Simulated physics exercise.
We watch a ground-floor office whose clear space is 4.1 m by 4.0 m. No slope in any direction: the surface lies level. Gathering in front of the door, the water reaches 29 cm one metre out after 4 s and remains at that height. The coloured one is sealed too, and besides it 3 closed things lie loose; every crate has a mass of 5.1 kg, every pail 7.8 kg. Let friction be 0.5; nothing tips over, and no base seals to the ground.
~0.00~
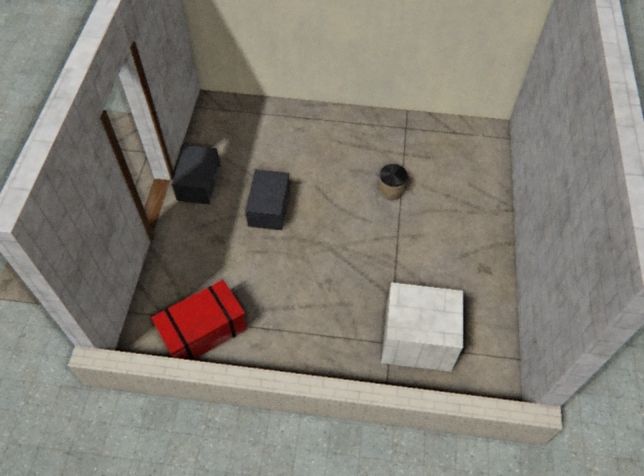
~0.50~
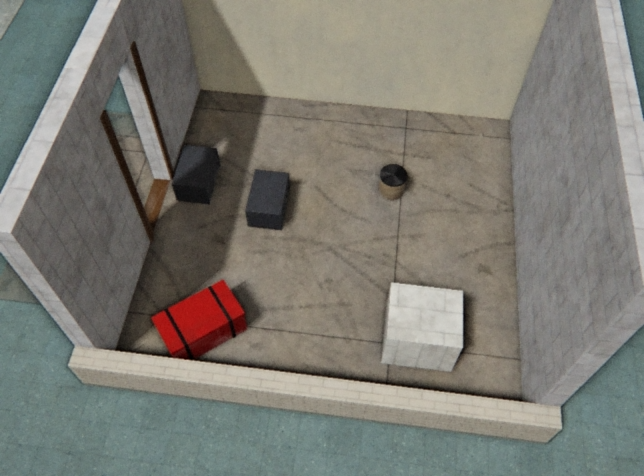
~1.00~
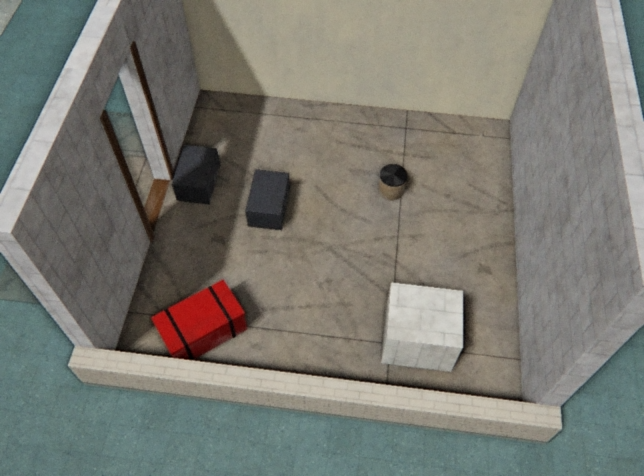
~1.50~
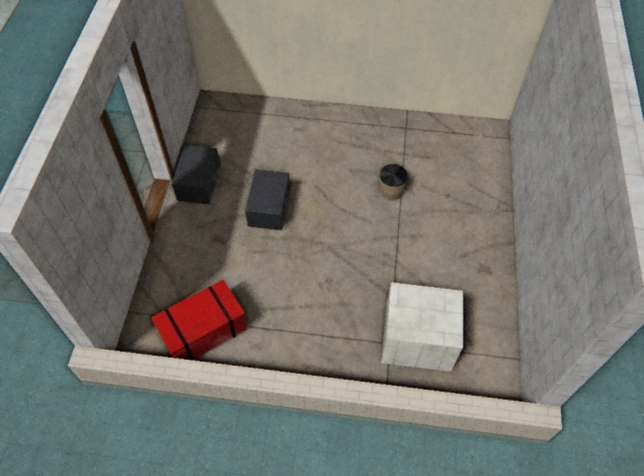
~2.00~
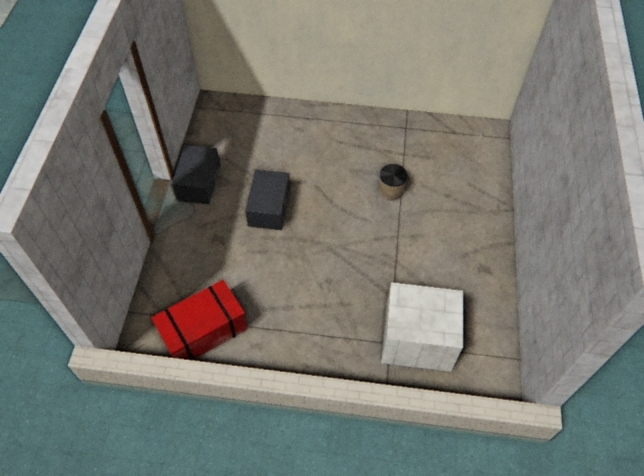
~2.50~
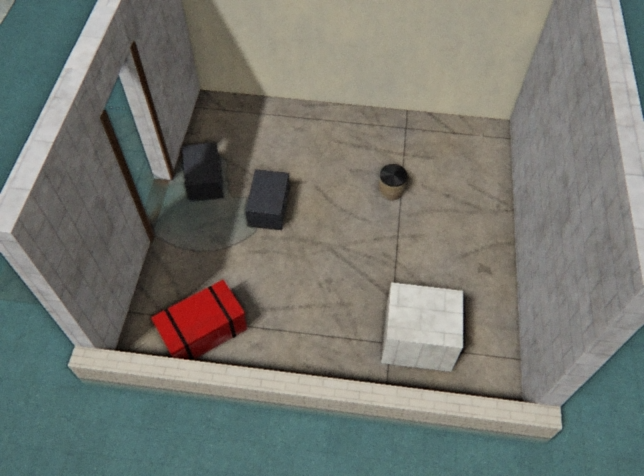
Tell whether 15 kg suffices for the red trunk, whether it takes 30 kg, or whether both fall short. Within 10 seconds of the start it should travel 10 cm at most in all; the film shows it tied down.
It takes 30 kg.
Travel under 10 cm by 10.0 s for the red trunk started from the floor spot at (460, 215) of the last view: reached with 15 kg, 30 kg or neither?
Short answer: No load.
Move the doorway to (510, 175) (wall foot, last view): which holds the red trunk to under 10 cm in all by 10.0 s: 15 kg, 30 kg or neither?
Moved there, neither choice works.
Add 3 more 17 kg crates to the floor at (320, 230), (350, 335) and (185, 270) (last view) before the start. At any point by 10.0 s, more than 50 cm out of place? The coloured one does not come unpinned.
Taking them in turn, the first is beyond the line, the second inside the line and the third inside the line.
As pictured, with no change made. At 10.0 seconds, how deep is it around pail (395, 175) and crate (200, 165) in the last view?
First roughly 11 cm, second roughly 4 cm.
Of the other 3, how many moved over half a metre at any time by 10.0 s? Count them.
By my count, 3.
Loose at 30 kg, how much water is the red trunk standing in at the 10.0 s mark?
7 cm, roughly.
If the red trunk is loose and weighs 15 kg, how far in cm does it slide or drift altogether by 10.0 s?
Some 30 centimetres of travel in total.
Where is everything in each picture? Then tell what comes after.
The first picture shows the red trunk at (198, 315), on the bottom; water covers 0.0 m2; 0 of 4 have shifted.
The second picture shows the red trunk at (198, 315) rests on the ground; water covers 0.0 m2; 0 of 4 have shifted.
The third picture shows the red trunk at (198, 315) rests on the ground; 0.0 m2 under water; 0 of 4 have shifted.
The fourth picture shows the red trunk at (198, 315) rests on the ground; water covers 0.0 m2; 0 of 4 have shifted.
The fifth picture shows the red trunk at (198, 315) rests on the ground; 0.1 m2 under water; 0 of 4 have shifted.
The sixth picture shows the red trunk at (198, 315) rests on the ground; 0.9 m2 under water; 1 of 4 have shifted.
After 3.5 s the red trunk would be 0 cm from its start with 15 kg and 0 cm from its start with 30 kg; 1 cm of water round it then.
After 4.5 s the red trunk would be 0 cm from its start with 15 kg and 0 cm from its start with 30 kg; 2 cm of water round it then.
After 7.0 s the red trunk would be 0 cm from its start with 15 kg and 0 cm from its start with 30 kg; 3 cm of water round it then.
After 10.0 s the red trunk would be 25 cm from its start with 15 kg and 4 cm from its start with 30 kg; 7 cm of water round it then.
